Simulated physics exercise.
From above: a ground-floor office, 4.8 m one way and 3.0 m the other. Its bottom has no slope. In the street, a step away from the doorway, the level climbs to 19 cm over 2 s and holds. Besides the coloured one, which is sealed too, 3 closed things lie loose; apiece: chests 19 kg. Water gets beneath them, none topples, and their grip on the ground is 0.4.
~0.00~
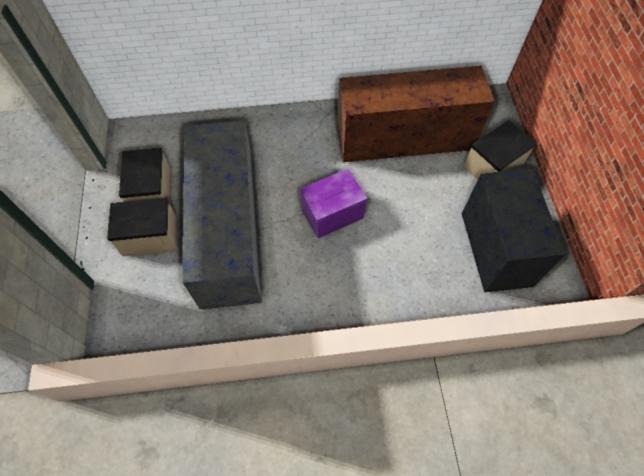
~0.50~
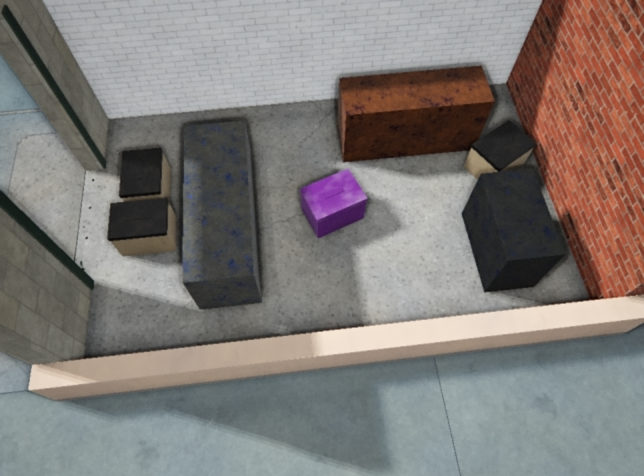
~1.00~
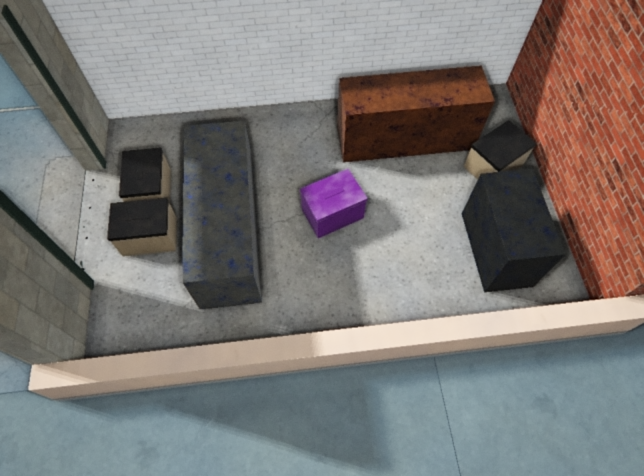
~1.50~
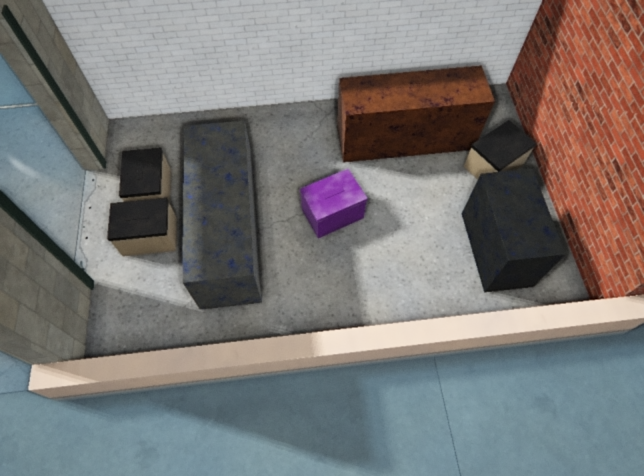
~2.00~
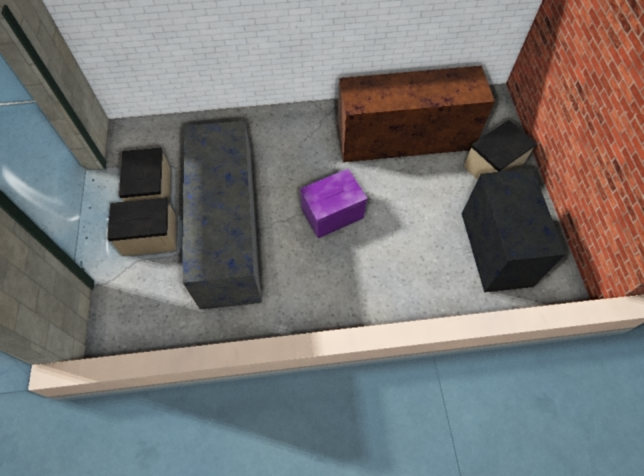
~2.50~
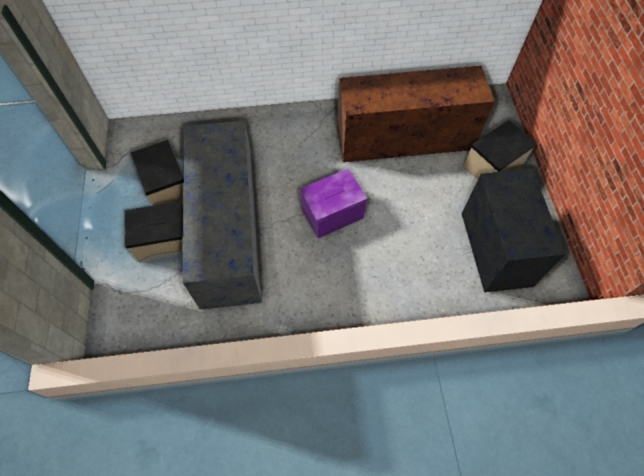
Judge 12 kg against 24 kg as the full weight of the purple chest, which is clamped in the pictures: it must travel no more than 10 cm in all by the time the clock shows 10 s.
For it, the smaller load will do.
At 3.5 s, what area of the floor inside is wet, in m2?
About 3.5 m2.
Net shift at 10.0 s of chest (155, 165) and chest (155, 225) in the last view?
In turn: 200 cm, 120 cm.
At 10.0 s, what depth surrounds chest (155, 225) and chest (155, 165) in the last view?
About 14 and 8 cm.
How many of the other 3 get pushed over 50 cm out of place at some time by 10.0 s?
2 of them.
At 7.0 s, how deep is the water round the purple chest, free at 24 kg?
Roughly 3 cm.
After 3.5 s the purple chest would be 0 cm from its start with 12 kg and 0 cm from its start with 24 kg; 0 cm of water round it then.
After 4.5 s the purple chest would be 0 cm from its start with 12 kg and 0 cm from its start with 24 kg; 0 cm of water round it then.
After 7.0 s the purple chest would be 0 cm from its start with 12 kg and 0 cm from its start with 24 kg; 3 cm of water round it then.
After 10.0 s the purple chest would be 0 cm from its start with 12 kg and 0 cm from its start with 24 kg; 4 cm of water round it then.
